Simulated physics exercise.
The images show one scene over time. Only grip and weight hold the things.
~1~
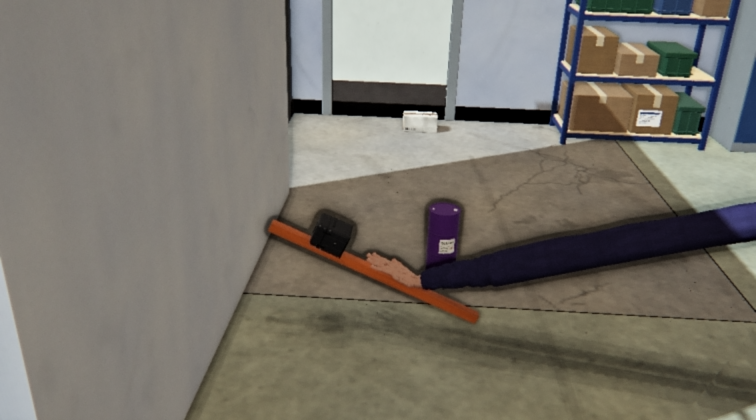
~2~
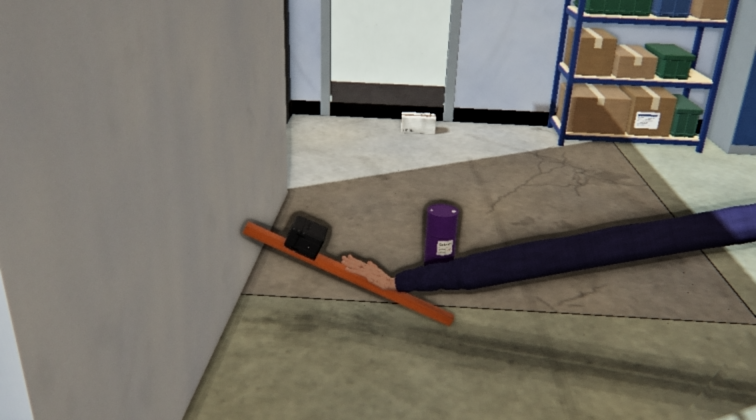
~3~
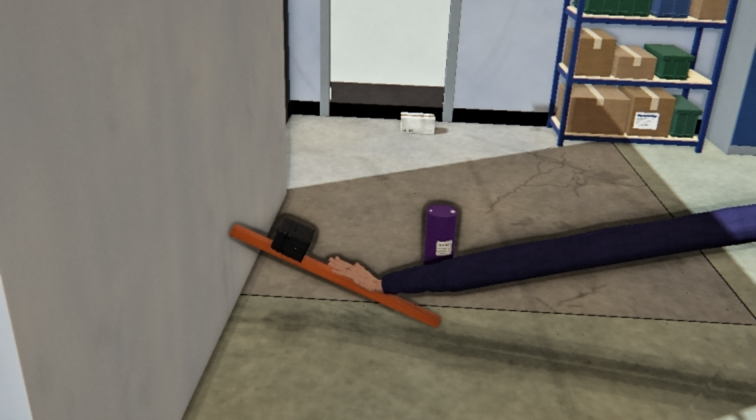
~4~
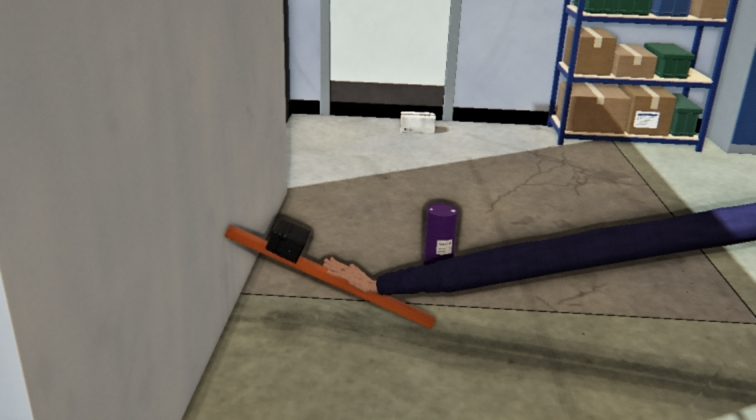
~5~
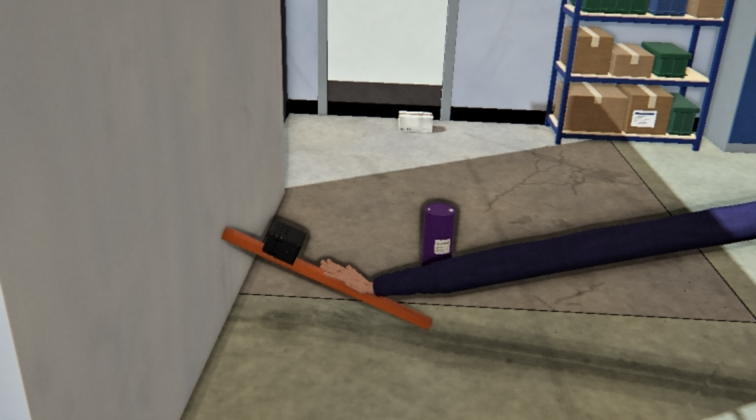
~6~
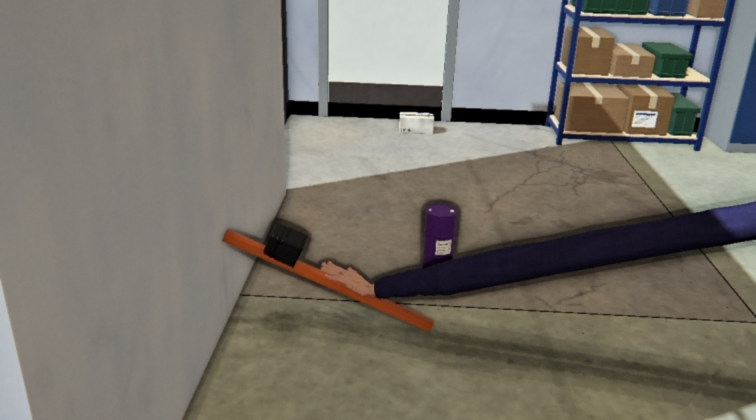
A hand moves an orange pole a short way left until it leans on the wall.
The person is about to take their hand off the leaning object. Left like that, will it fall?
Yes, it slides down.
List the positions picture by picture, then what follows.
Not yet at the wall; orange pole (376, 272); purple canister (443, 240), in the first frame.
Not yet at the wall; orange pole (351, 275); purple canister (441, 241), in the second frame.
Not yet at the wall; orange pole (338, 277); purple canister (440, 242), in the third frame.
Not yet at the wall; orange pole (333, 278); purple canister (440, 241), in the fourth frame.
Leant on the wall, still held; orange pole (329, 279); purple canister (438, 240), in the fifth frame.
Leant on the wall, still held; orange pole (330, 281); purple canister (439, 241), in the sixth frame.
Then, 0.30 s past the last view, orange pole leaning 17° more than when let go near (338, 309).
Then, 0.40 s past the last view, orange pole leaning 24° more than when let go near (340, 315).
Then, 0.60 s past the last view, orange pole leaning 24° more than when let go near (340, 320).
Then, 2.00 s past the last view, orange pole resting near (340, 320).
Finally, moved from the start, orange pole; purple canister still in place. Final places as the last picture's camera would see them, orange pole near (340, 321). The pole slides down.
